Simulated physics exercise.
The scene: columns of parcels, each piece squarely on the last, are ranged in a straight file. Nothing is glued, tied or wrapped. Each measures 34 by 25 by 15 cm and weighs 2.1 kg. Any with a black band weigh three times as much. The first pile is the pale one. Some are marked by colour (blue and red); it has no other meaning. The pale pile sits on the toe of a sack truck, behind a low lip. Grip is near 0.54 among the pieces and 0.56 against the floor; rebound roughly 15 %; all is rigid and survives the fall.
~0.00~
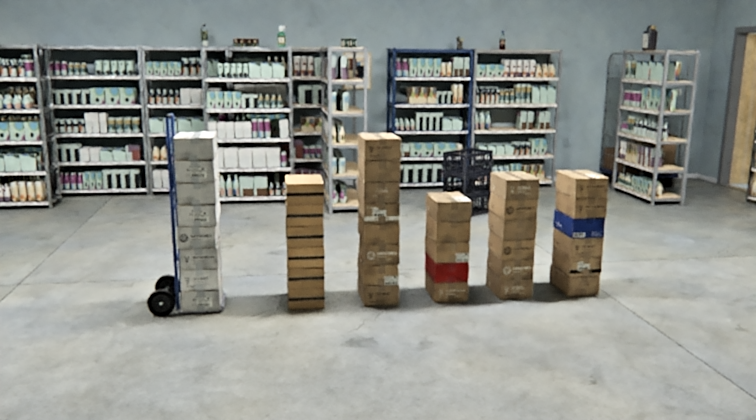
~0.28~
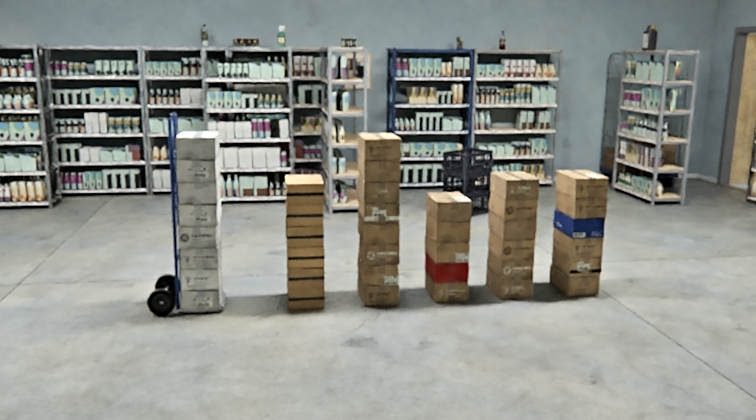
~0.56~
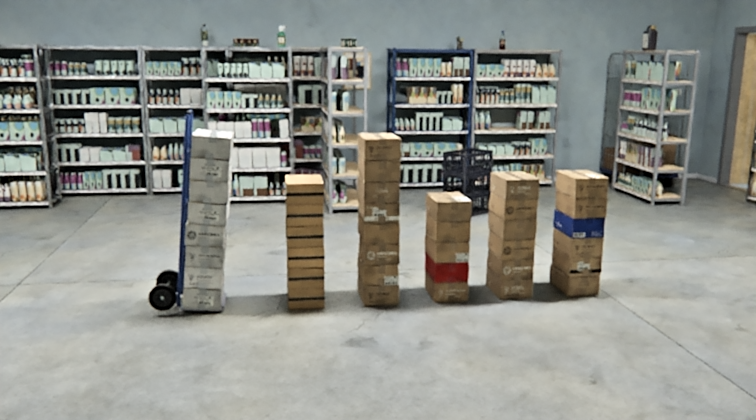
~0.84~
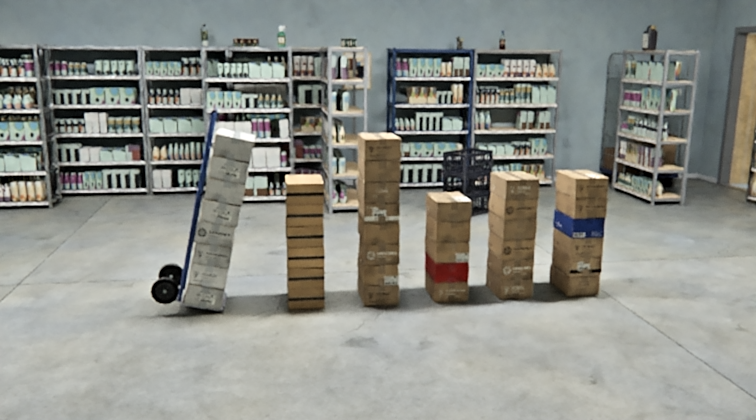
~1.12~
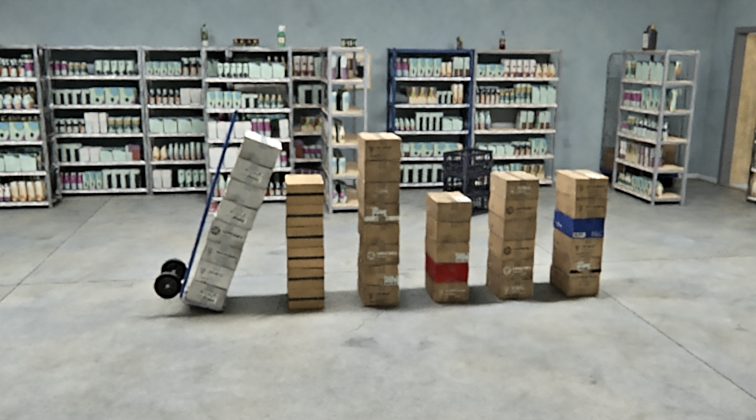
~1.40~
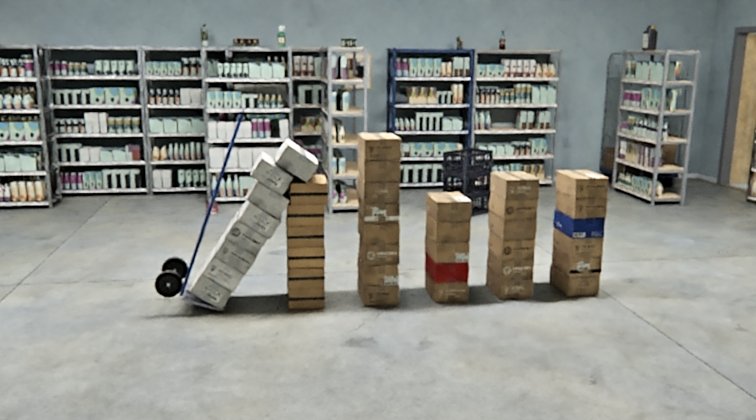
In the video, a sack truck holding a tall pale stack of boxes tilts rightward toward a row of brown stacks in a storeroom, and the pale stack bends as its upper boxes shift onto the top of the nearest one.
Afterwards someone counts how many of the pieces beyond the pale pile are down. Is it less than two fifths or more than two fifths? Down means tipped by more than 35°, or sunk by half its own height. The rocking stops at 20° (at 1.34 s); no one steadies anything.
The part is fewer than two in five.
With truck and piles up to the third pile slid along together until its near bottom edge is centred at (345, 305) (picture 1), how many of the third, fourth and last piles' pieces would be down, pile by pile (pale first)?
In that case third 0, fourth 0, last 0.
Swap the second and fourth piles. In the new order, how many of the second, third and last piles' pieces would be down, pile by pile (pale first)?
In that case second 5, third 1, last 0.
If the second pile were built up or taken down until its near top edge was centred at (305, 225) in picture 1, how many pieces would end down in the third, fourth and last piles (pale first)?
Then third 0, fourth 0, last 0.
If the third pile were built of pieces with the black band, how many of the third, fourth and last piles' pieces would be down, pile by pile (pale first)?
In that case third 0, fourth 0, last 0.
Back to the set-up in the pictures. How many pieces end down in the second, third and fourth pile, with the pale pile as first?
By pile: Second 0, third 0, fourth 0.
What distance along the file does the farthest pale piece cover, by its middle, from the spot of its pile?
About 65 cm.
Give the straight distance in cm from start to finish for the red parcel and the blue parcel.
Moved: Red 0, blue 0.
By 1.46 s, 1 of the pale pile down; none of the 31 other parcels down, 1 disturbed.
When it is over (2.4 s), 1 of the pale pile down; none of the 31 other parcels down, 1 disturbed; blue parcel unmoved; red parcel unmoved. That is 0 per cent. In pixels of the last frame, middles, blue parcel near (578, 223), red parcel near (446, 266).
